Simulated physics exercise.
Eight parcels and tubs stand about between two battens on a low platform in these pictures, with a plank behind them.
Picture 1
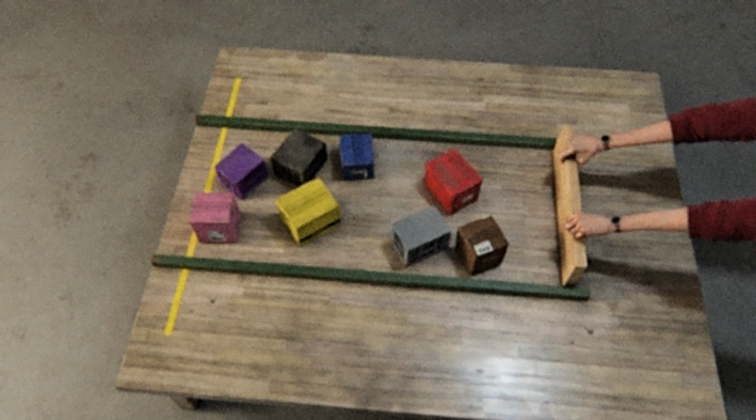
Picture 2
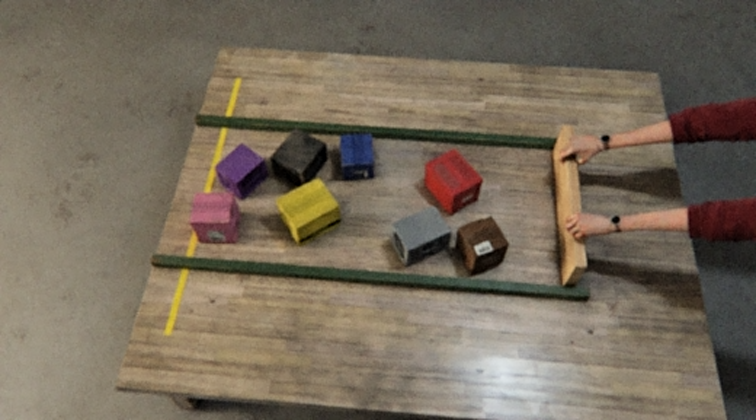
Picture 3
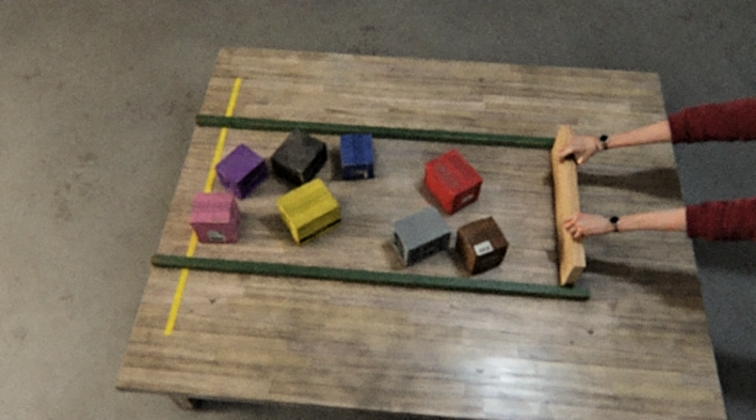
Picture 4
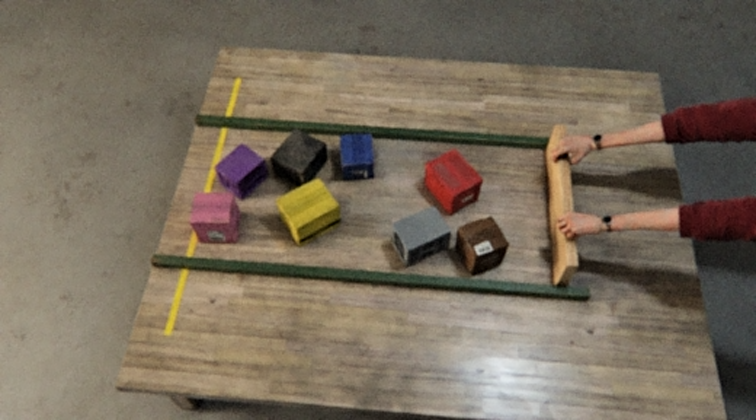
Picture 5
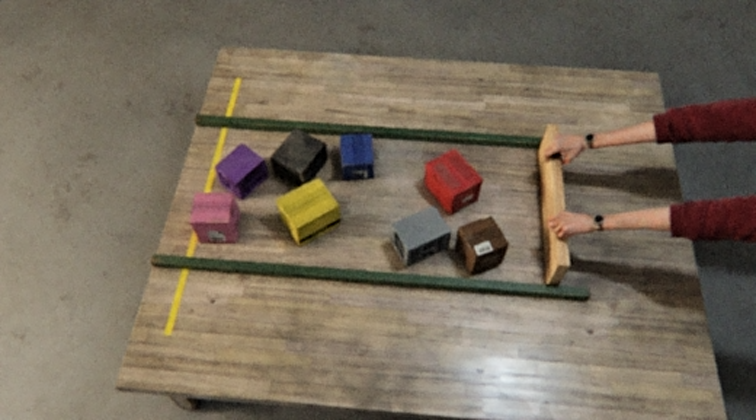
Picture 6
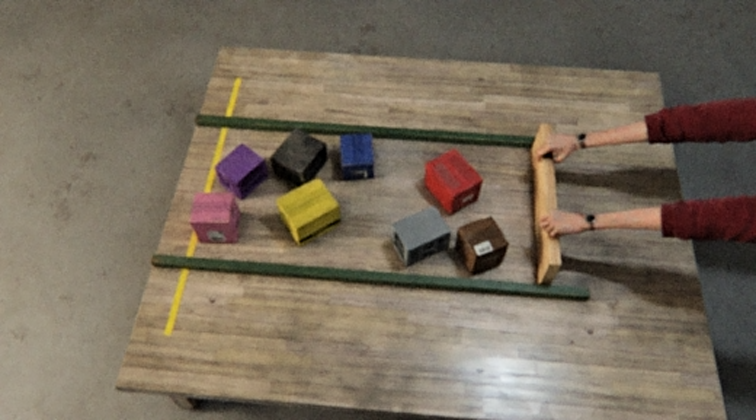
A wooden plank held by two hands rests at the right of eight colored blocks on a tabletop, then slides slightly left between two green strips, while the blocks stay still and a yellow line marks the left side.
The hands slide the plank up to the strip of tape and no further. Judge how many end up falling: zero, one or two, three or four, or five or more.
It ends with four plus at least one more down.
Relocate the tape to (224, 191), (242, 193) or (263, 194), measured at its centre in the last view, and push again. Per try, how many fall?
Counts per try, in order: 6 / 3 / 3.
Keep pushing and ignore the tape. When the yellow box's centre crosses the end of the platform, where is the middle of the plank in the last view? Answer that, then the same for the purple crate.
Roughly (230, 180); for the second one, roughly (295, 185).
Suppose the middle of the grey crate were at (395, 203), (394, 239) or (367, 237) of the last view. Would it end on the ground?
Spot by spot: It ends up off; it ends up off; it ends up off.
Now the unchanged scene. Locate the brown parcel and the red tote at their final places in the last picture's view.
I'd say approximately (174, 216) and then (193, 154).
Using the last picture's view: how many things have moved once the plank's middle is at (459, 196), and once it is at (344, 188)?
Tally: First 3; then 7.
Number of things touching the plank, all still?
It's 2.
Soon after, none off yet; pink box at rest near (216, 218); purple crate at rest near (242, 172); black crate at rest near (300, 159).
By the end, the number that fall off is five or more; fallen, grey crate, blue parcel, yellow box, black crate, purple crate and pink box.
